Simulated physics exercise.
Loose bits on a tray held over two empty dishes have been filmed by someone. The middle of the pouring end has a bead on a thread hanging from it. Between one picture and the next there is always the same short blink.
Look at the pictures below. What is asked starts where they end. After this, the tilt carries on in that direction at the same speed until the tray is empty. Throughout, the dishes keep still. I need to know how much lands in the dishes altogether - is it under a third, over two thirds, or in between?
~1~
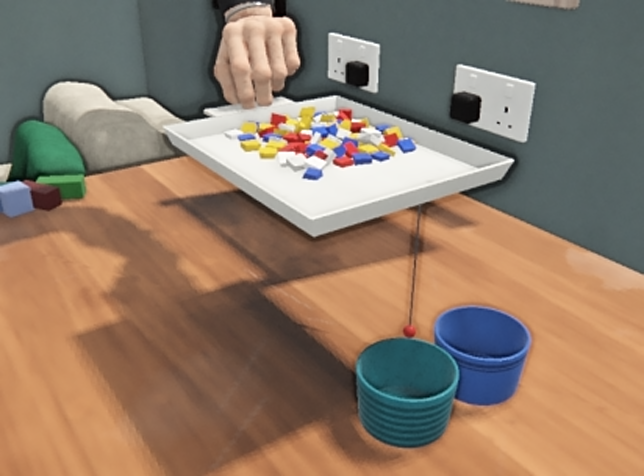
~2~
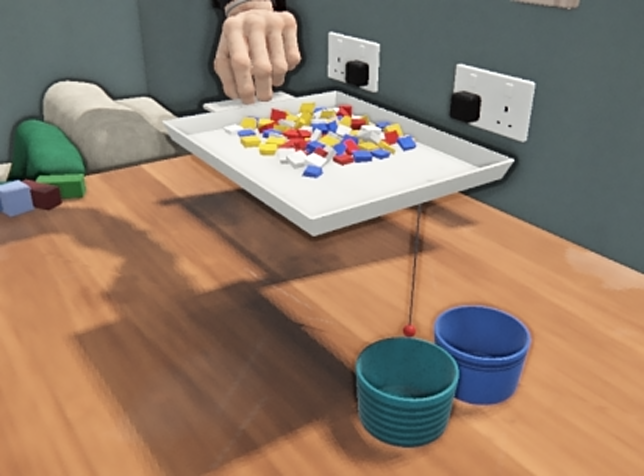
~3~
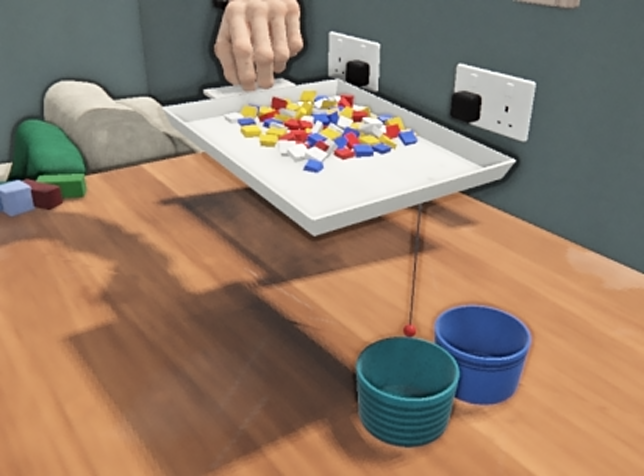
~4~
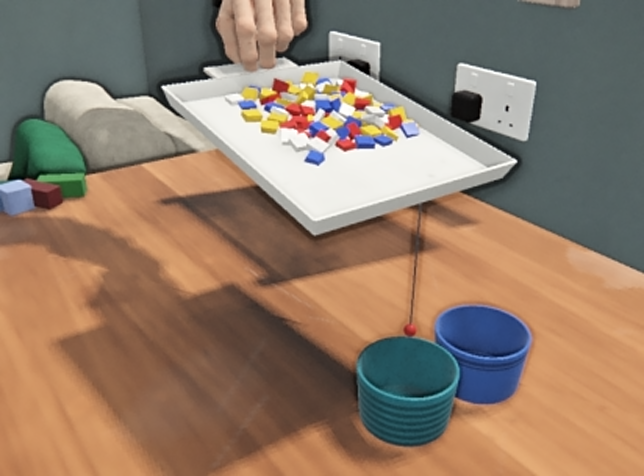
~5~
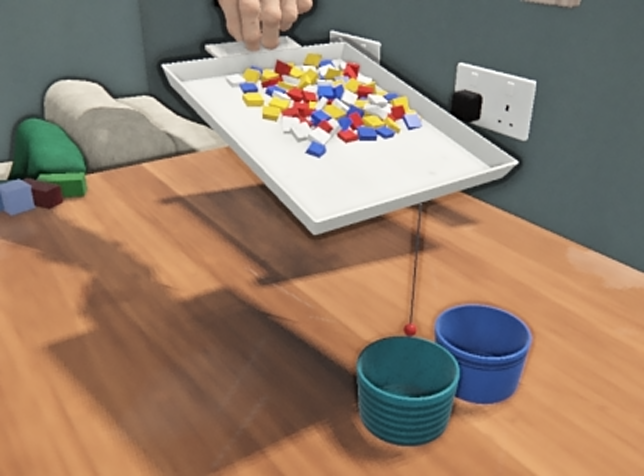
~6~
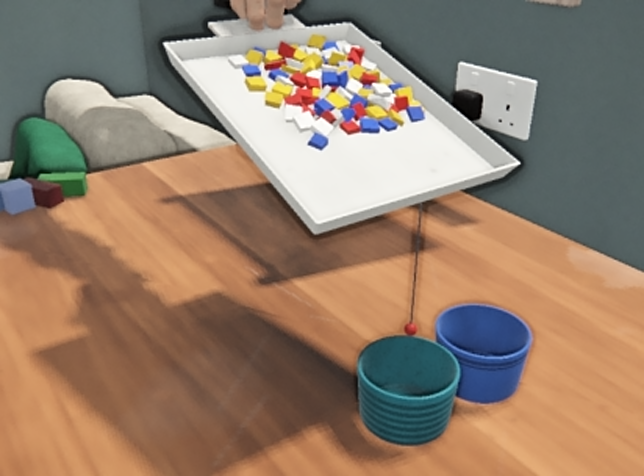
Altogether it comes to between a third and two thirds.
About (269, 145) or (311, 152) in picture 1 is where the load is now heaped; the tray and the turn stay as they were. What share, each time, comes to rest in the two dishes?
Roughly 30 % and then 40 %.
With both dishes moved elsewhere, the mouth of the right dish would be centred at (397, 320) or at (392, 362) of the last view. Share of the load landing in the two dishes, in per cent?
Near 0 % and 10 %.
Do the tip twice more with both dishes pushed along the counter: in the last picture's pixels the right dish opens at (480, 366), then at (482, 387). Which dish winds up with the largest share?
First the right dish, then right.
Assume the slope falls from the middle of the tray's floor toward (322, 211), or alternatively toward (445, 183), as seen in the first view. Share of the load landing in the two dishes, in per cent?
About 0 % and 60 %.
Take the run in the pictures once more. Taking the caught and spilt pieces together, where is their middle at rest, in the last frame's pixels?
Once it all stops, the middle lies near (447, 417).
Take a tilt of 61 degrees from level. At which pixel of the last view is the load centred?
Close to (452, 177).
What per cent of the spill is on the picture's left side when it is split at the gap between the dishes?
Near 30 %.
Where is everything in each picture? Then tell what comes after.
The first frame shows corners of the pouring end near (314, 214) and (503, 159), level; middle of the load near (322, 140), mosaic tiles; left dish near (440, 416); right dish near (515, 375); bead on its thread near (409, 332).
The second frame shows corners of the pouring end near (314, 213) and (504, 159), level; middle of the load near (322, 137).
The third frame shows corners of the pouring end near (315, 214) and (505, 159), tipped barely, level across its low end; middle of the load near (323, 128).
The fourth frame shows corners of the pouring end near (317, 214) and (507, 159), tipped a little, level across its low end; middle of the load near (325, 114).
The fifth frame shows corners of the pouring end near (318, 215) and (508, 160), tipped a little, level across its low end; middle of the load near (327, 101).
The sixth frame shows corners of the pouring end near (320, 215) and (510, 160), tipped clearly, level across its low end; middle of the load near (330, 88); left dish near (441, 414); right dish near (516, 373).
Shortly afterwards, tray tipped steeply; the bulk on the tray; near a quarter in the air.
Next, tray tipped right over; near a third on the tray; a little in the left dish; near a quarter in the right dish; near a third outside both; a little in the air.
Some moments later, tray tipped past a quarter turn; near a quarter in the left dish; near a quarter in the right dish; near half outside both.
In the end, tray tipped past a quarter turn; near a quarter in the left dish; near a quarter in the right dish; near half outside both.
